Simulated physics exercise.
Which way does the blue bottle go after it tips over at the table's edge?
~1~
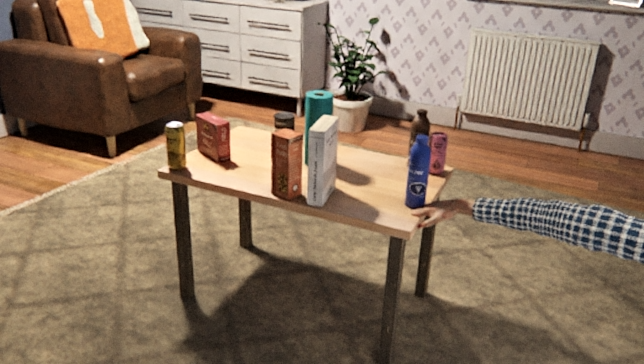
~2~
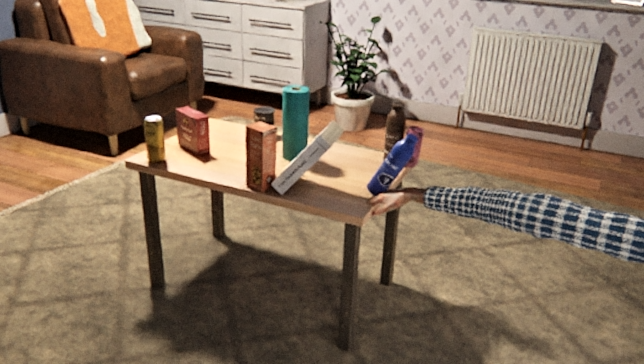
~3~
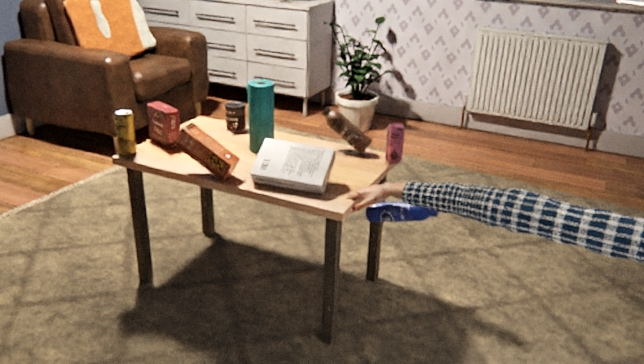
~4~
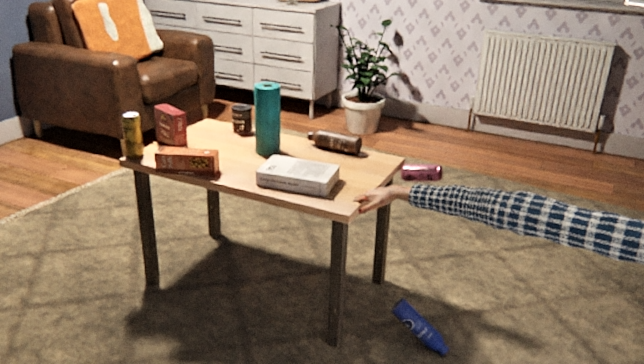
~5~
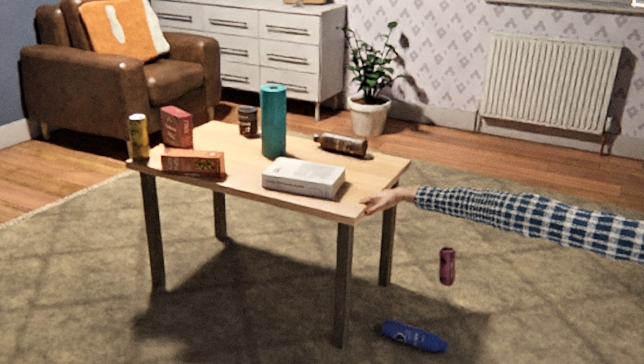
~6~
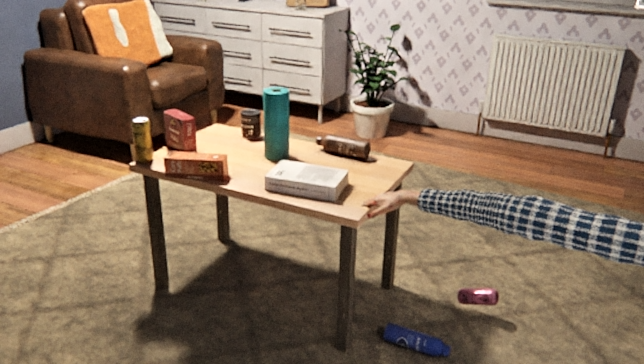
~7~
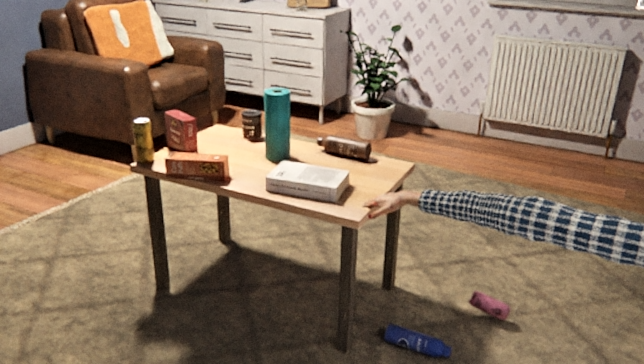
The blue bottle moves down, dropping off the table to the rug below.
A hand jerks the table left, toppling several items and sending two to the rug.
